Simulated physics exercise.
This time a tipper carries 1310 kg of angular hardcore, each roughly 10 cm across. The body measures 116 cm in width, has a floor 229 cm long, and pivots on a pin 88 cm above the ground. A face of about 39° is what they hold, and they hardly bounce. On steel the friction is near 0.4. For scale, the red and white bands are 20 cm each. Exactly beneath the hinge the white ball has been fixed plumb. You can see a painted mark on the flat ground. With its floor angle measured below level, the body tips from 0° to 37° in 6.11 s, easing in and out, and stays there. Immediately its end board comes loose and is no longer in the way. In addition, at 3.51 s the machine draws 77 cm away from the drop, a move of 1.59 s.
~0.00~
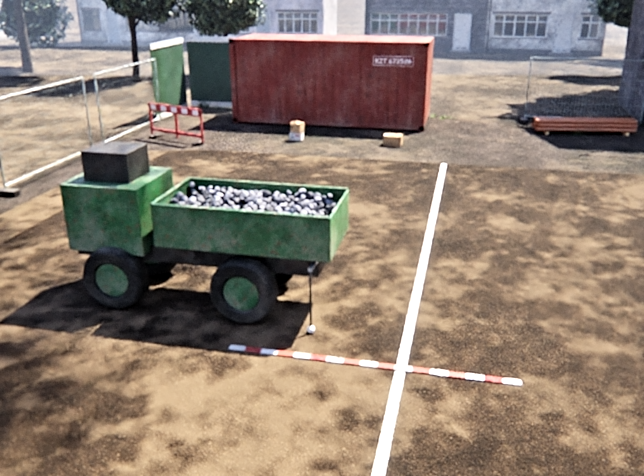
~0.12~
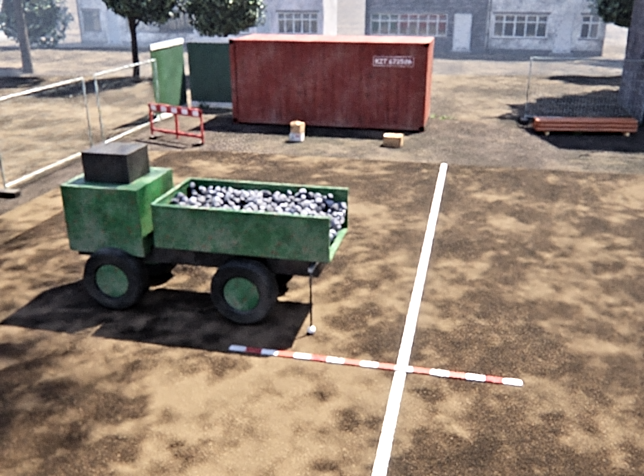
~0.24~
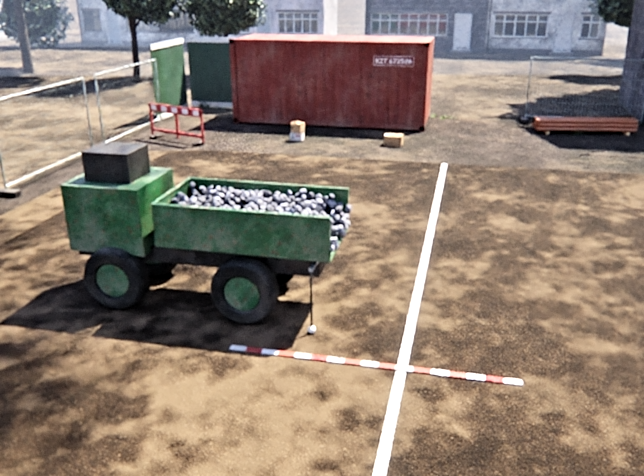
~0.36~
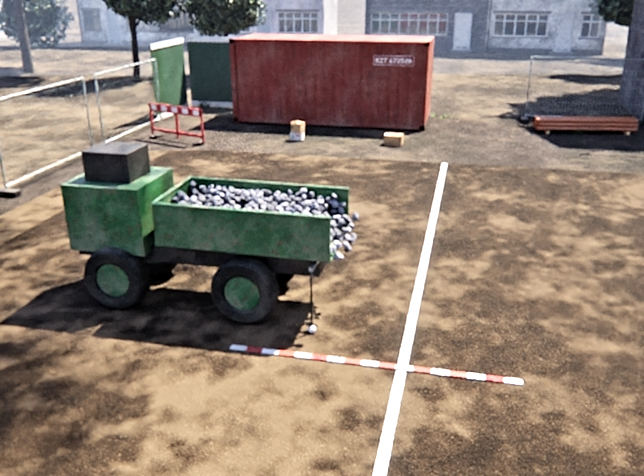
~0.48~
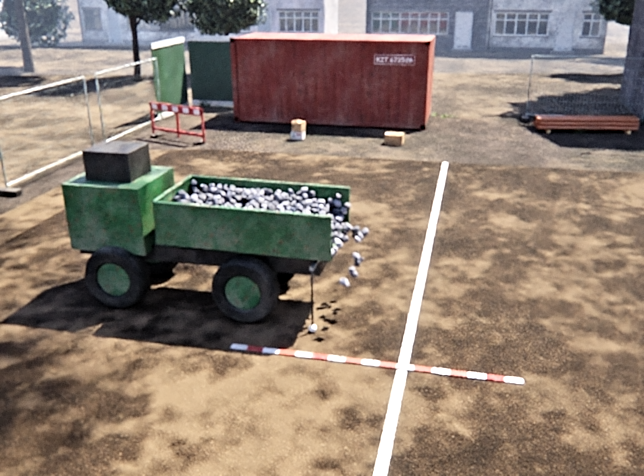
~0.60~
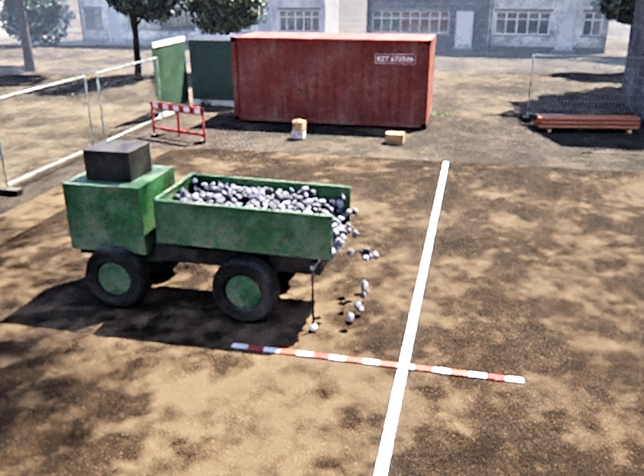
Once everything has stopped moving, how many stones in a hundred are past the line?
Roughly 0 of every hundred stones are there.
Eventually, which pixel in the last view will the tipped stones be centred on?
Look at roughly (327, 299).
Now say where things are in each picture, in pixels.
The first frame shows lip at (329, 262), floor tilted 0°, highest stones at (257, 195).
The second frame shows lip at (330, 262), floor tilted 0°, highest stones at (246, 196); the stones move at 0.0 m/s on average.
The third frame shows lip at (330, 262), floor tilted 0°, highest stones at (247, 195); 1 % has left.
In the fourth frame, the body is at 0°, its lip at (330, 262); the top of the load is at (238, 194); 1 % has left.
The fifth frame shows lip at (331, 261), floor tilted 1°, highest stones at (234, 192); 2 % has left.
The sixth frame shows lip at (332, 260), floor tilted 1°, highest stones at (227, 191); 2 % has left.
After 4.6 s the floor is at 31°; 48 % in the body, 51 % short of the line, 1 % past the line; the foremost stones are at (422, 311).
After 6.2 s the floor is at 37°; 0 % in the body, 99 % short of the line, 1 % past the line; the foremost stones are at (424, 312).
After 6.6 s the floor is at 37°; 0 % in the body, 99 % short of the line, 1 % past the line; the foremost stones are at (424, 312).
After 9.6 s the floor is at 37°; 0 % in the body, 99 % short of the line, 1 % past the line; the foremost stones are at (424, 312).
